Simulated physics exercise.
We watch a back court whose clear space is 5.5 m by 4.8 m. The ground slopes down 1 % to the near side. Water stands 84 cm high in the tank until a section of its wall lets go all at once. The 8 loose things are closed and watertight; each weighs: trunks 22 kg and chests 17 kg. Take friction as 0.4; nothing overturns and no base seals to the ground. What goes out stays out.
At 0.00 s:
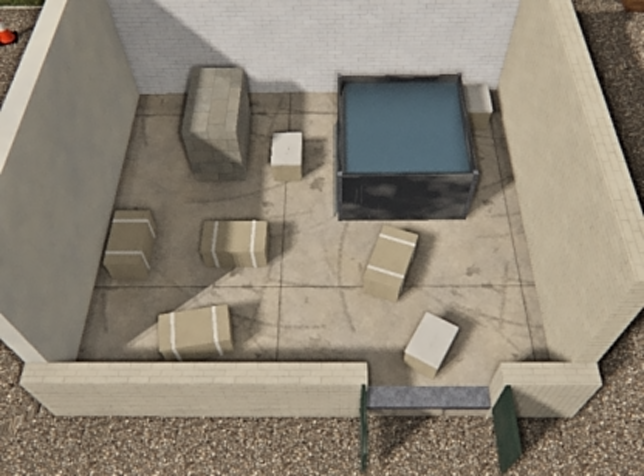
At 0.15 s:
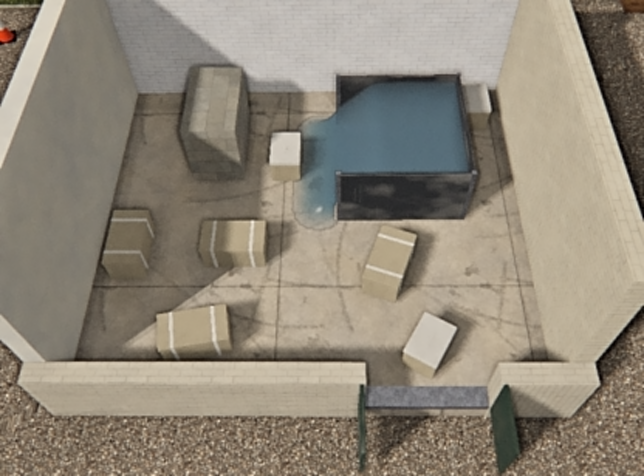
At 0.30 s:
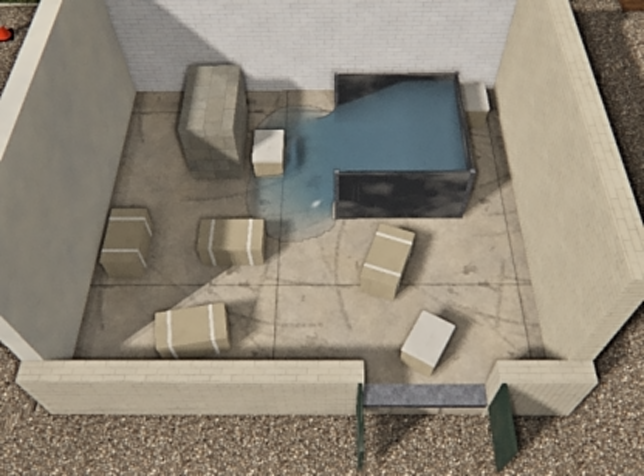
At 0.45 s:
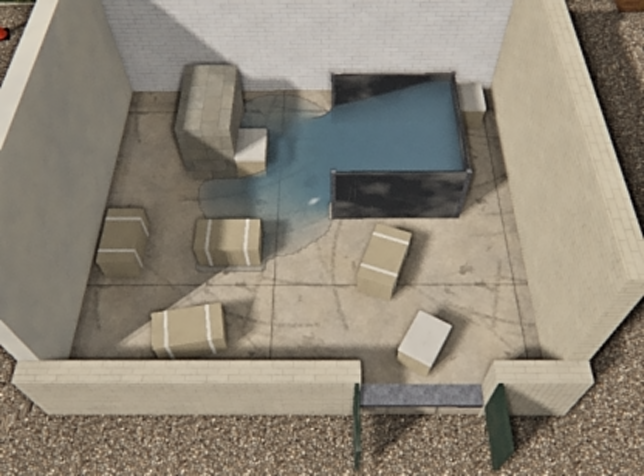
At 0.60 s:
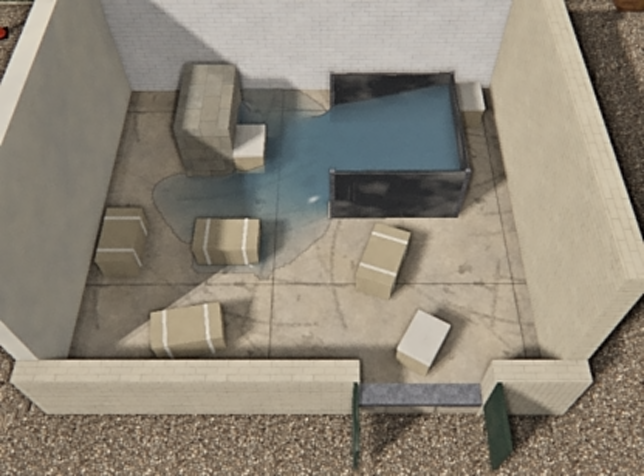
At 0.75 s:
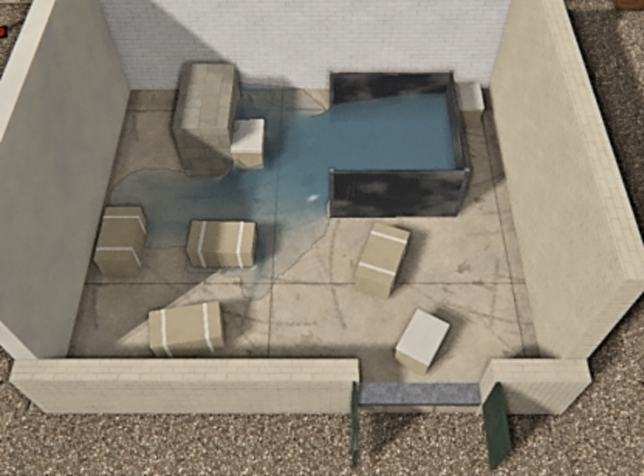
A dark tank of blue water stands at the back right of a walled concrete yard seen from high above, with gravel outside and an open green gate in the near wall. A grey block stands back left, with pale and tan boxes scattered about. Water pours from the tank's left side and spreads left and forward, pushing the nearest pale box against the block, as the view drifts very slightly.
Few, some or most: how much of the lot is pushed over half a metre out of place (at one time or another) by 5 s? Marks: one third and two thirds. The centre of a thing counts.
That comes to at least two thirds.
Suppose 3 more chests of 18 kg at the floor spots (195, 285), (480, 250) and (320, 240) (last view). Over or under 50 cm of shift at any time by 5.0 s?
In that order: More, less, under.
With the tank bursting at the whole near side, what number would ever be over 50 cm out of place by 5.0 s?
Then 4.
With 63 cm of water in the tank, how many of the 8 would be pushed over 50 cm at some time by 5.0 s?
In that case 7 of them.
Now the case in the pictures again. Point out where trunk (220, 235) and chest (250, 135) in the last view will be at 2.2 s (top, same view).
Around (136, 317) and (103, 257).
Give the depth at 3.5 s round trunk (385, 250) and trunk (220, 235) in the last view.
About 1 and 17 cm.
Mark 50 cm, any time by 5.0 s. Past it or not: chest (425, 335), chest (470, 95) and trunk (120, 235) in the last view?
In turn: Over, over, more.
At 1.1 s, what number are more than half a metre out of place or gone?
I count 0.
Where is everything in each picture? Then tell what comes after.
The first frame shows a chest at (287, 148) rests on the ground; a trunk at (234, 236) rests on the ground; 2.7 m2 under water; 0 of 8 have shifted.
The second frame shows a chest at (285, 147), on the bottom; a trunk at (233, 235) rests on the ground; water covers 3.8 m2; 0 of 8 have shifted.
The third frame shows a chest at (268, 145) rests on the ground, 21 cm from its start; a trunk at (231, 234), on the bottom; water covers 5.1 m2; 1 of 8 have shifted.
The fourth frame shows a chest at (251, 144) rests on the ground, 40 cm from its start; a trunk at (228, 234), on the bottom; water covers 6.6 m2; 1 of 8 have shifted.
The fifth frame shows a chest at (249, 139), afloat, 40 cm from its start; a trunk at (226, 233) rests on the ground; 7.8 m2 under water; 1 of 8 have shifted.
The sixth frame shows a chest at (248, 134) floats, 40 cm from its start; a trunk at (221, 236) rests on the ground, 8 cm from its start; 9.0 m2 under water; 2 of 8 have shifted.
After 1.1 s 0 of 8 are over 50 cm from their spots; 1 afloat.
After 2.2 s 4 of 8 are over 50 cm from their spots; 3 afloat.
After 3.5 s 7 of 8 are over 50 cm from their spots; 4 afloat.
After 5.0 s 7 of 8 are over 50 cm from their spots, and 7 have been at some point; 5 afloat.
